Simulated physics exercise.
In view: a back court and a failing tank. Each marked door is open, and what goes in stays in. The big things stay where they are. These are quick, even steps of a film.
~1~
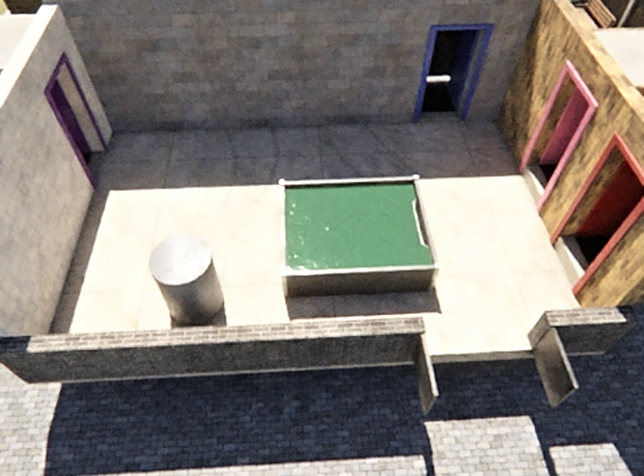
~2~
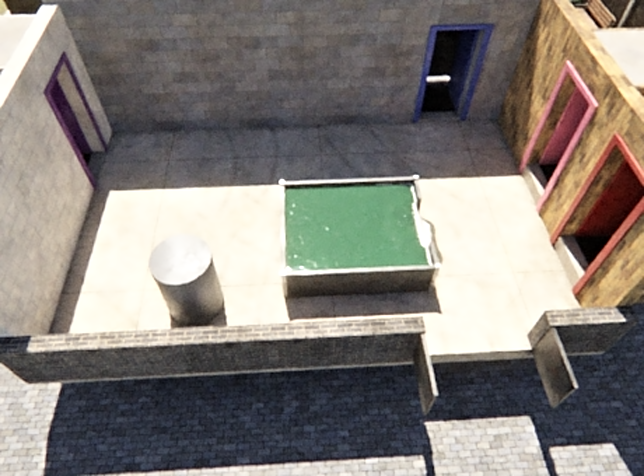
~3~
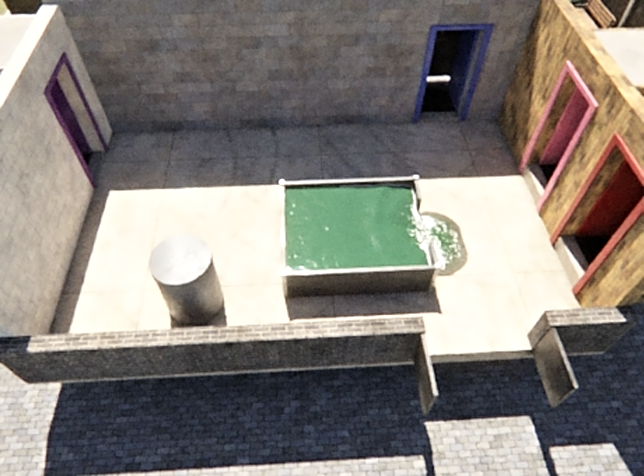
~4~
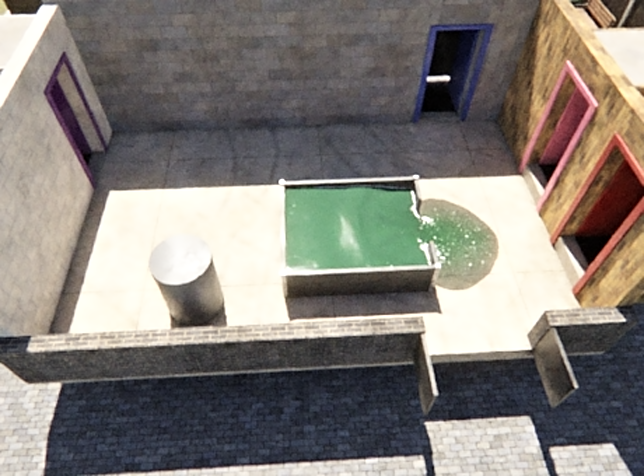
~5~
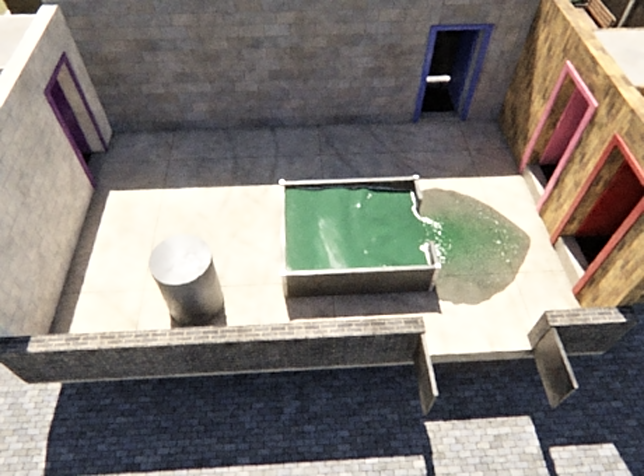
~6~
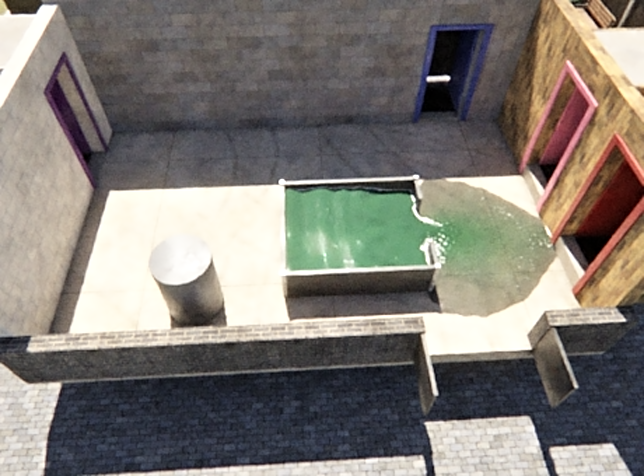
Green water pouring through a gap in the right side of a rectangular tank and spreading rightward across a pale courtyard floor.
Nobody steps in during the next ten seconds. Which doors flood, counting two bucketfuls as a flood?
In the end: The blue door floods; the red door holds within the limit; the purple door holds within the limit; the pink door holds within the limit.
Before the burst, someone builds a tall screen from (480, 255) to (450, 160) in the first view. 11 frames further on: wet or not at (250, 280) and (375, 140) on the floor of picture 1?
In that order: Not flooded, wet.
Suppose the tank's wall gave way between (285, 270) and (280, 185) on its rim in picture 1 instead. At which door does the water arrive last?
The one in pink.
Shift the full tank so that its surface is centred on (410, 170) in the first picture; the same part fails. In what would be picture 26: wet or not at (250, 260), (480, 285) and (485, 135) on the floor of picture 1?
As listed: Clear, wet, under water.
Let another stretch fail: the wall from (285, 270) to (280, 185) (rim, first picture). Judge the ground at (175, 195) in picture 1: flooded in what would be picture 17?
Verdict: Flooded.
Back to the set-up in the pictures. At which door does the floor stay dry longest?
It is the purple one.
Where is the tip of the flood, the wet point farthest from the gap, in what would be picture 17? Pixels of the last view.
Near (498, 124).
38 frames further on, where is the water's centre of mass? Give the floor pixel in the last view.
At about (410, 227).
A moment on, water covers 20 % of the floor; the blue door not reached, the red door wet at the sill, nothing in, the purple door not reached, the pink door wet at the sill, nothing in.
Next, water covers 20 % of the floor; the blue door not reached, the red door wet at the sill, nothing in, the purple door not reached, the pink door wet at the sill, nothing in.
Then, water covers 35 % of the floor; the blue door under two buckets in, the red door wet at the sill, nothing in, the purple door not reached, the pink door wet at the sill, nothing in.
Later, water covers 65 % of the floor; the blue door over two buckets in, the red door wet at the sill, nothing in, the purple door not reached, the pink door wet at the sill, nothing in.
In the end, water covers 95 % of the floor; the blue door far over two buckets in, the red door wet at the sill, nothing in, the purple door wet at the sill, nothing in, the pink door wet at the sill, nothing in.
